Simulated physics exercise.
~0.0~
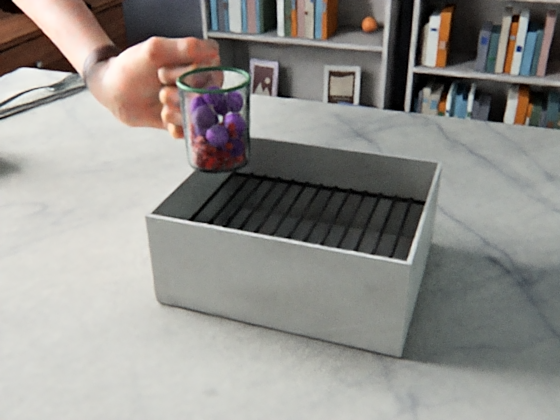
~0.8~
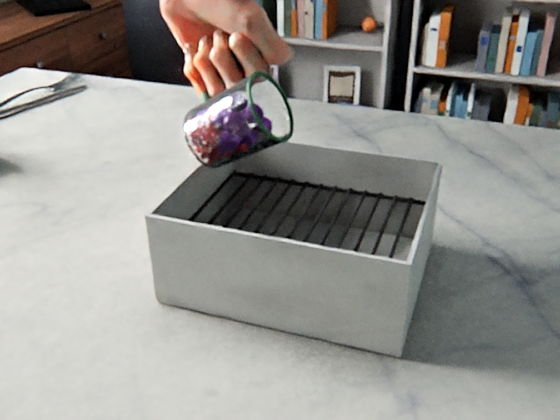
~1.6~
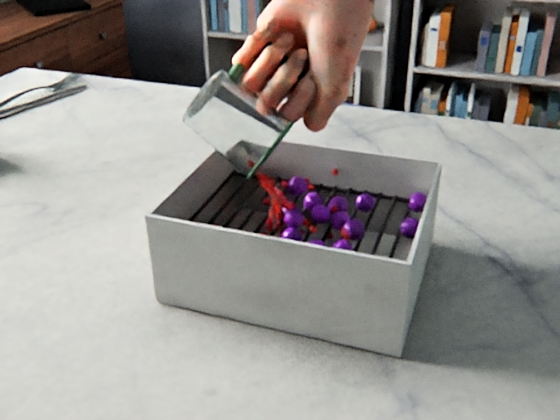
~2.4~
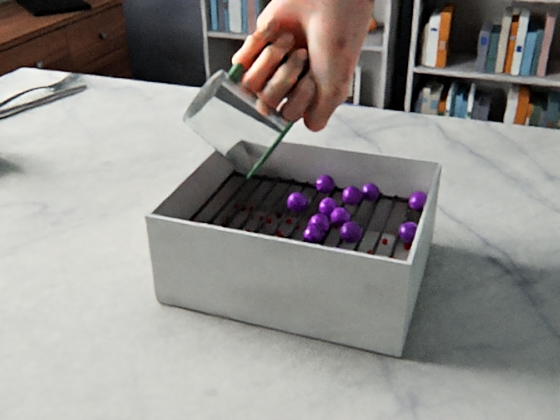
On a marble table near some bookshelves, a hand tipped a glass cup of purple balls and smaller red bits over a wire rack in a white box, and the red bits slipped down between the wires while the purple balls stayed on top.
